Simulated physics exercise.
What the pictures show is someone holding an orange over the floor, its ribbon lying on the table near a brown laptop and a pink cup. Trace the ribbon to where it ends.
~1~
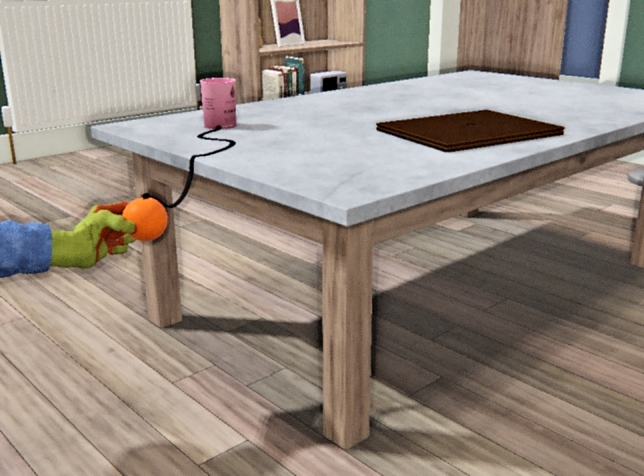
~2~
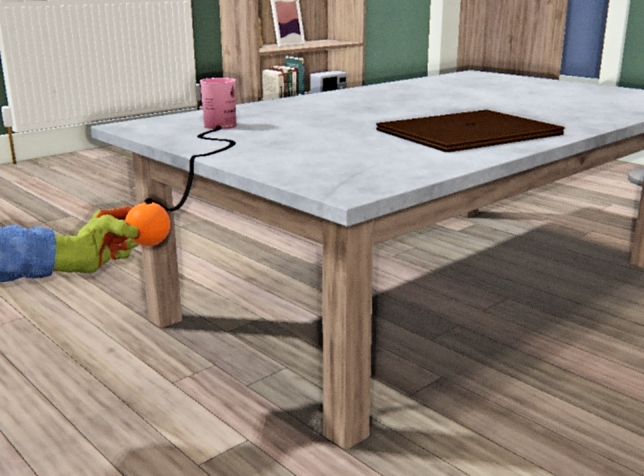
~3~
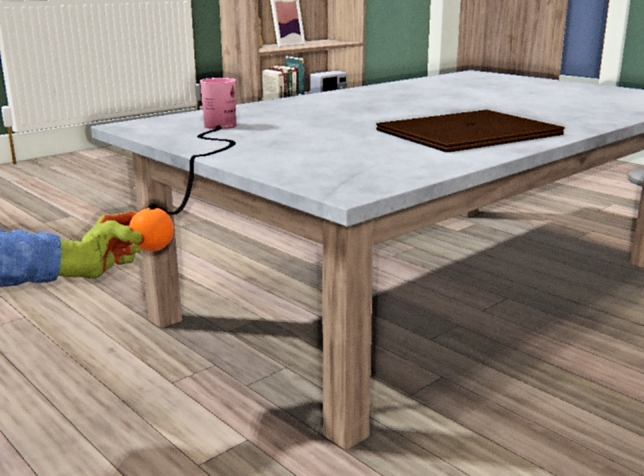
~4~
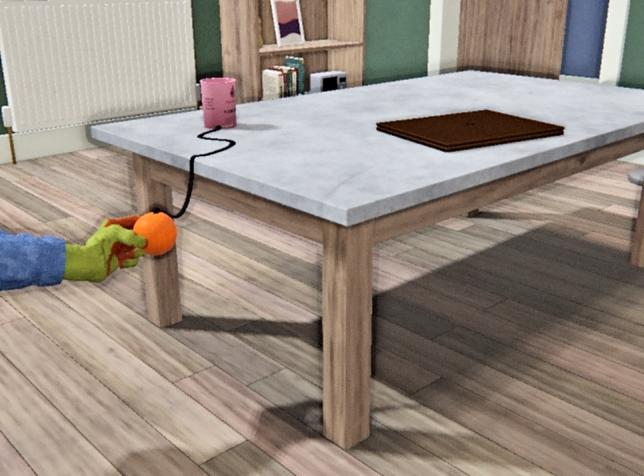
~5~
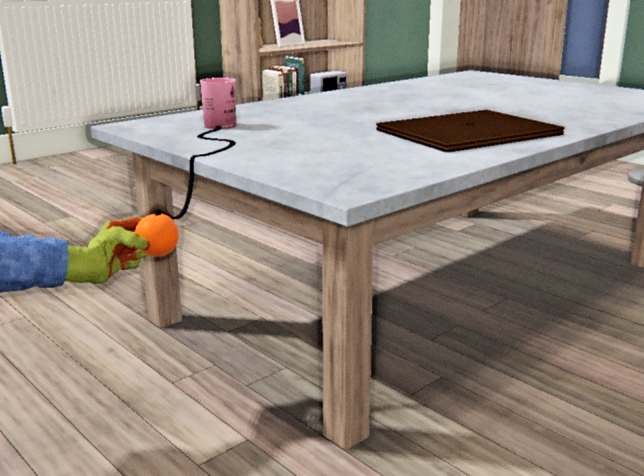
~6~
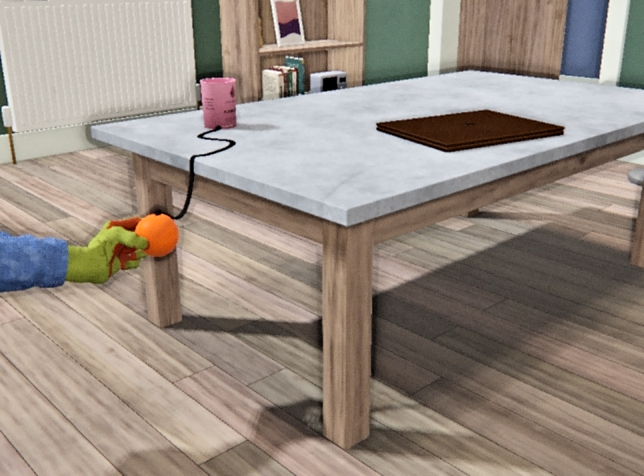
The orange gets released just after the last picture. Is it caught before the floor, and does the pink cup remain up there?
At the end, the orange ends on the ground; the pink cup goes too.
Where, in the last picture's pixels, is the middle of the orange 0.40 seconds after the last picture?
It has reached (174, 384) by then.
Then, 0.40 s on from there, orange on the floor near (174, 384); laptop in place; cup tugged along near (131, 142).
Then, 0.72 s on from there, orange on the floor near (173, 379); laptop in place; cup down on the floor.
In the end, orange on the floor near (142, 395); laptop in place; cup down on the floor. The orange lands on the floor and the pink cup follows it down.
